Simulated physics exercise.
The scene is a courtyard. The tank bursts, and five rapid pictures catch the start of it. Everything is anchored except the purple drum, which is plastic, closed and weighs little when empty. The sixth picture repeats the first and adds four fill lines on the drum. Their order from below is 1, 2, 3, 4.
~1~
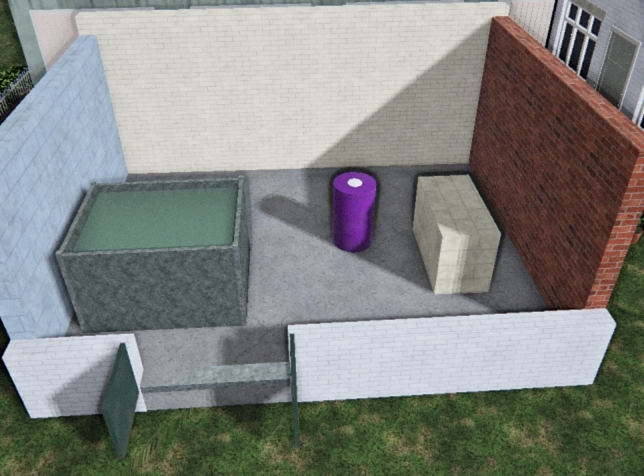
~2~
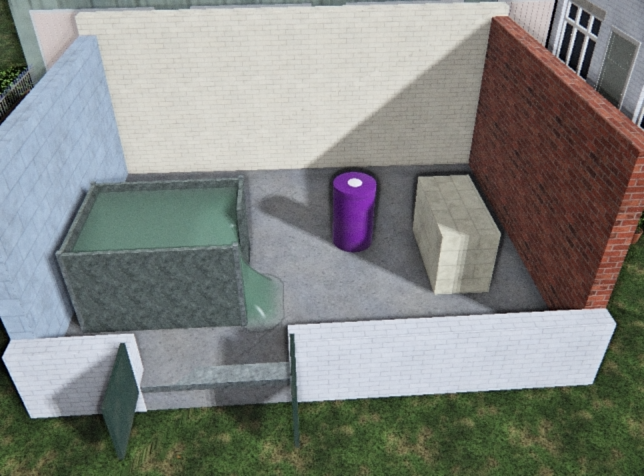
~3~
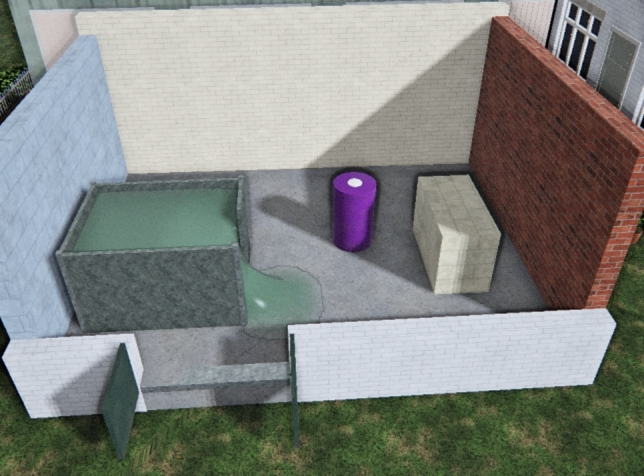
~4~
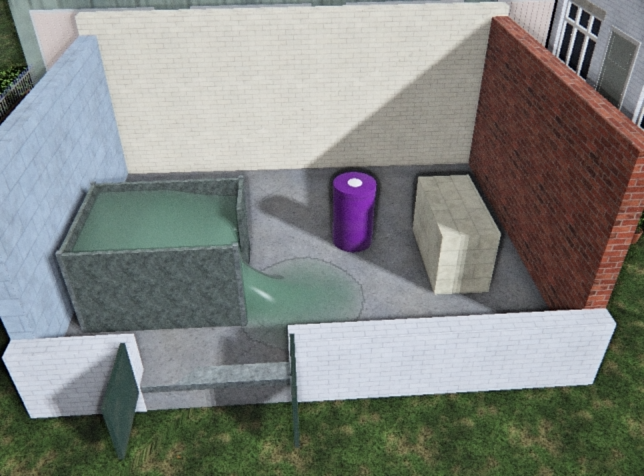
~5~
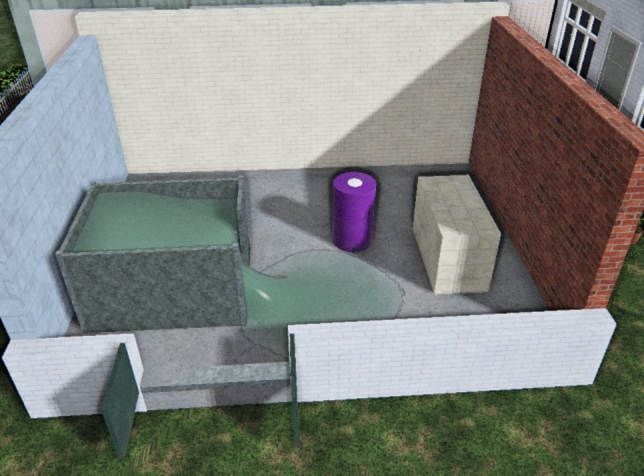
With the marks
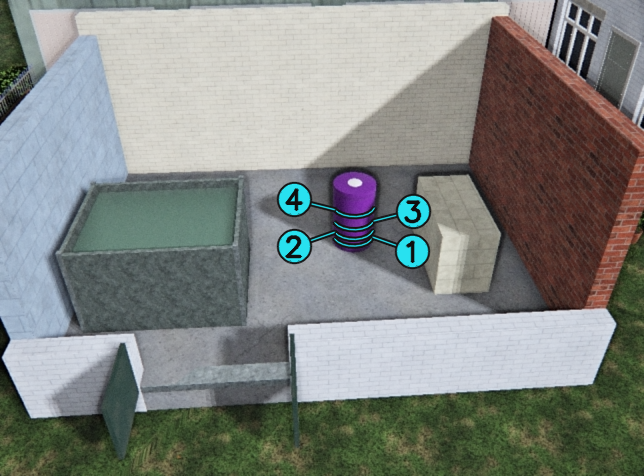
The clip shows a walled courtyard with a full tank, a purple drum, a pale block and an open gate; greenish water pours from the tank's right side and spreads rightward across the ground, while the drum stays still.
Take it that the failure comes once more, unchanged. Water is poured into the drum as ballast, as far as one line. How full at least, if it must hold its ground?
It is 2.
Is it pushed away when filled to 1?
Yes, that goes wrong.
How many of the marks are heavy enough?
Three of them.
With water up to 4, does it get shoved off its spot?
No.
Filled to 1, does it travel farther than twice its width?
No, less.
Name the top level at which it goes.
The answer is 1.
In cyan, 1 at (355, 246); 2 at (355, 239); 3 at (355, 229); 4 at (356, 216); from the bottom up 1, 2, 3, 4.
Choosing 1, it is pushed about its own width away.
Choosing 2, it does not move.
Choosing 3, it does not move.
Choosing 4, it does not move.
